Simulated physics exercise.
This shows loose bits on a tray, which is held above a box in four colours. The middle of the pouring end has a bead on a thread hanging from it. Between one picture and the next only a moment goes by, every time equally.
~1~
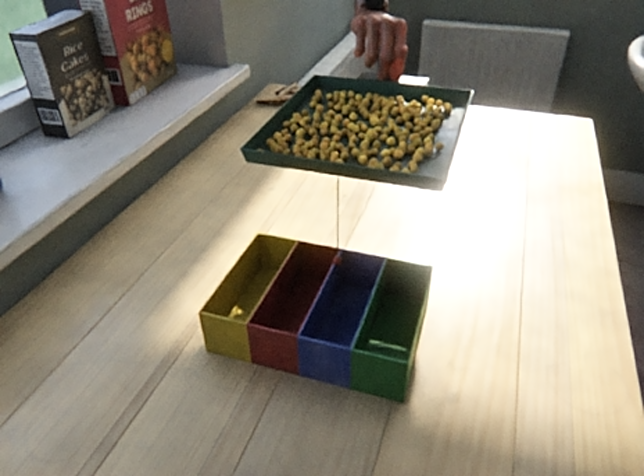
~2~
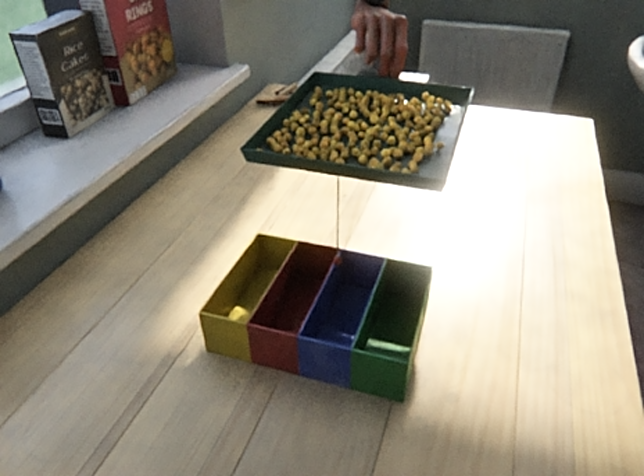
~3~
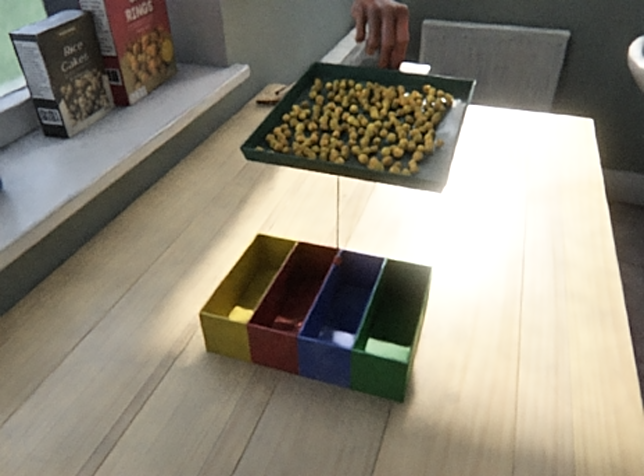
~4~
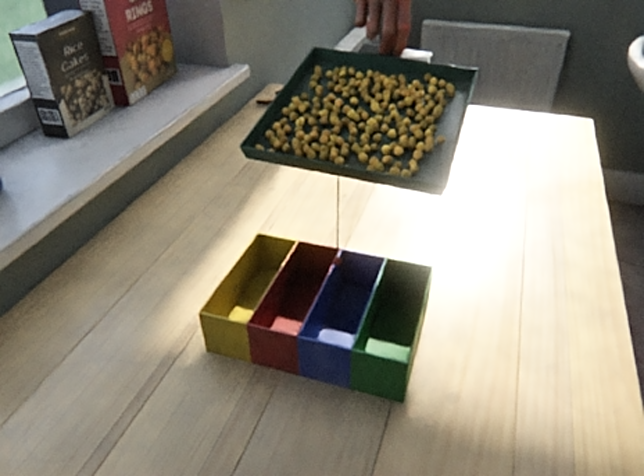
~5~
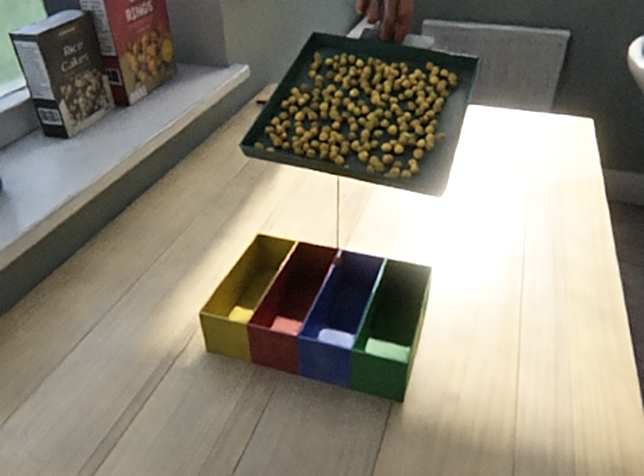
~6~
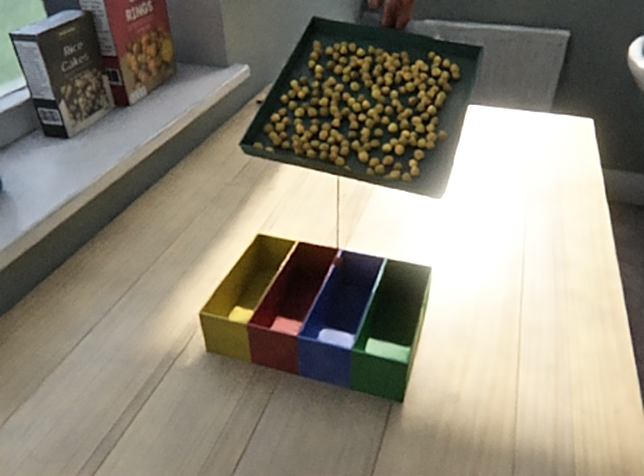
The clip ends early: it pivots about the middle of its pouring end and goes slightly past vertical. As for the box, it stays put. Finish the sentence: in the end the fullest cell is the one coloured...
In the end the fullest cell is the one coloured green.
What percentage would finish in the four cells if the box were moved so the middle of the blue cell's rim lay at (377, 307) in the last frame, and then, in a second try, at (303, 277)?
Some 100 percent, followed by some 30 percent.
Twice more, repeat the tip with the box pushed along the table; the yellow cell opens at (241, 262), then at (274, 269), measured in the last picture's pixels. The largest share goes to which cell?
Result 1: The green cell; result 2: That green cell.
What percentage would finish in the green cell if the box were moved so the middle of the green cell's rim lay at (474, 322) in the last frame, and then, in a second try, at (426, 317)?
Trial 1: 10 percent; trial 2: 50 percent.
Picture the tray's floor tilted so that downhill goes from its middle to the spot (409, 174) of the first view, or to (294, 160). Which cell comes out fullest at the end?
In order, it comes out as green and the cell in yellow.
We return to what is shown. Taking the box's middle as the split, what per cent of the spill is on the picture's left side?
That's about 0 per cent of the spill.
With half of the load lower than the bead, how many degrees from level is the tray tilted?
Roughly 105 degrees.
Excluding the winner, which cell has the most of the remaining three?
Second is that blue cell.
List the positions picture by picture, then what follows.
Corners of the pouring end at (245, 148) and (444, 177), level; middle of the load at (364, 128), puffed corn balls; bead on its thread at (338, 261); yellow cell at (225, 334); red cell at (273, 346); blue cell at (324, 359); green cell at (378, 372), in the first frame.
Corners of the pouring end at (245, 147) and (444, 178), level; middle of the load at (364, 127), in the second frame.
Corners of the pouring end at (245, 146) and (444, 180), tipped barely, lowest at the right corner; middle of the load at (364, 123), in the third frame.
Corners of the pouring end at (244, 145) and (444, 183), tipped a little, lowest at the right corner; middle of the load at (365, 116), in the fourth frame.
Corners of the pouring end at (244, 143) and (443, 186), tipped a little, lowest at the right corner; middle of the load at (365, 110), in the fifth frame.
Corners of the pouring end at (243, 142) and (443, 189), tipped clearly, lowest at the right corner; middle of the load at (365, 105); yellow cell at (225, 334); red cell at (273, 346); blue cell at (324, 359); green cell at (378, 372), in the sixth frame.
Soon, tray tipped steeply; nearly all on the tray; a stray few falling or outside the box.
A while on, tray tipped past a quarter turn; about a quarter on the tray; about a quarter in the green cell; a small part in the blue cell; a stray few in the red cell; about half falling or outside the box.
Towards the end, tray tipped past a quarter turn; about half in the green cell; about a quarter in the blue cell; a small part in the red cell; a stray few in the yellow cell; about a quarter falling or outside the box.
Finally, tray tipped past a quarter turn; about half in the green cell; about a quarter in the blue cell; a small part in the red cell; a stray few in the yellow cell; about a quarter outside the box.
